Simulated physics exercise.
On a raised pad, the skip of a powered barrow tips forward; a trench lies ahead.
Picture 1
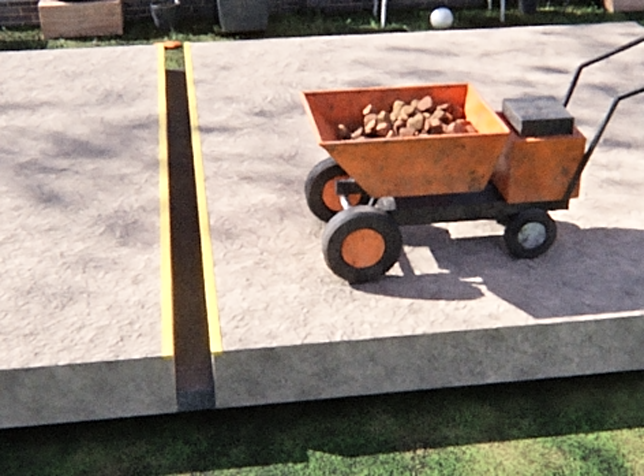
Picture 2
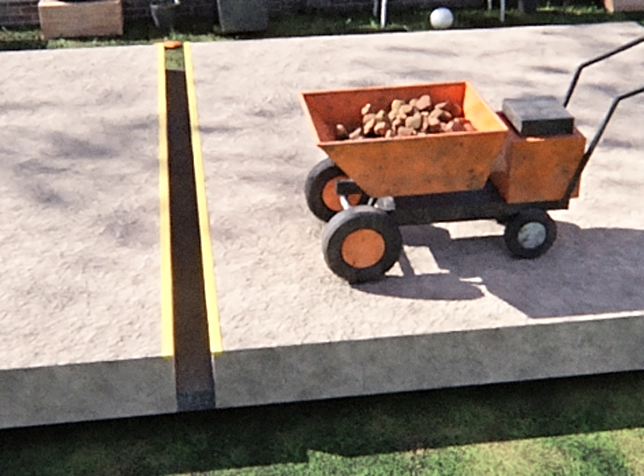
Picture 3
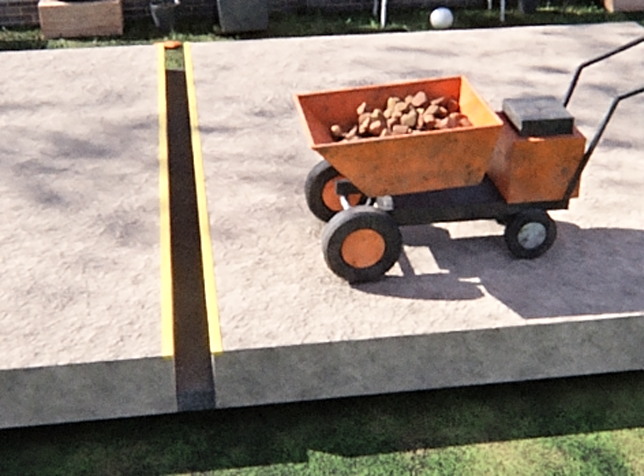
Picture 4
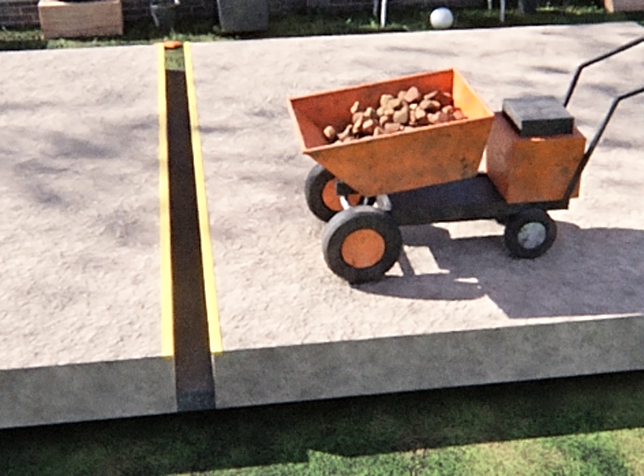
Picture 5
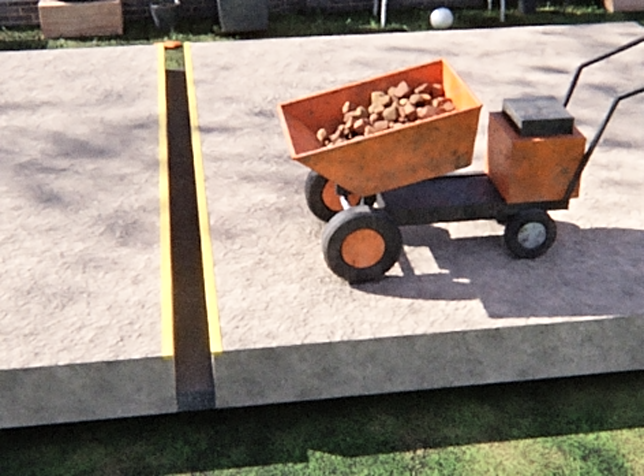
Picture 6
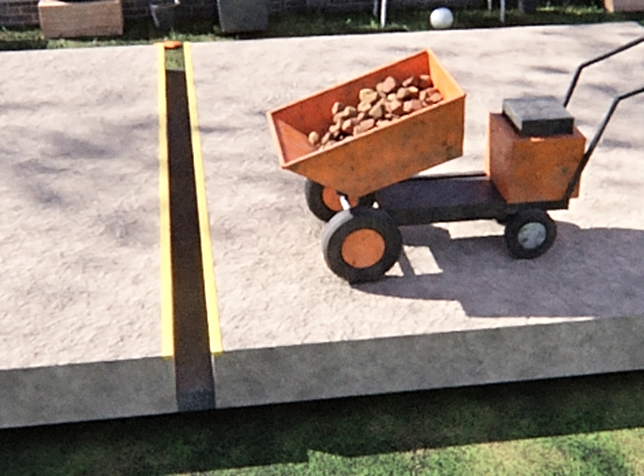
On a raised pad, an orange barrow's skip of brown clods tilts left toward a trench.
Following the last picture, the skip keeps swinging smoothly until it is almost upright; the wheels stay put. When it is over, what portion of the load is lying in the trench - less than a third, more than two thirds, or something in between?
I predict a trench share from a third through two thirds.
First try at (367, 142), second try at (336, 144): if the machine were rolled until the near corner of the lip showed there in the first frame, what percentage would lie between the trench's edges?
Roughly 30 per cent at the first spot and 50 per cent at the second.
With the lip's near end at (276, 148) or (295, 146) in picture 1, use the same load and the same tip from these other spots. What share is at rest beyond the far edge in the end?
Position 1 near 50 %, position 2 near 20 %.
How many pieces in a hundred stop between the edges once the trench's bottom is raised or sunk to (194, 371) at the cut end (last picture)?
40 %.
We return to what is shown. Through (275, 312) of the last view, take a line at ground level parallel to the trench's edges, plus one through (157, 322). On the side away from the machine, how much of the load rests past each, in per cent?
First some 80, then 10 per cent.
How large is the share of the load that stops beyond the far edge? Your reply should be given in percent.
10 %.
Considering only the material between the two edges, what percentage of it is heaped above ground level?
About 20 %.
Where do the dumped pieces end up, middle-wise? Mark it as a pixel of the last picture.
Around (190, 263).
Shortly afterwards, skip tipped steeply; the whole lot in the skip.
Next, skip tipped right over; the bulk in the skip; a little short of the trench; a little in or heaped over the trench; only a few beyond it; only a few falling.
Some moments later, skip tipped right over; near a quarter in the skip; near a quarter short of the trench; near half in or heaped over the trench; a little beyond it.
In the end, skip tipped right over; near a quarter in the skip; near a quarter short of the trench; near half in or heaped over the trench; a little beyond it.
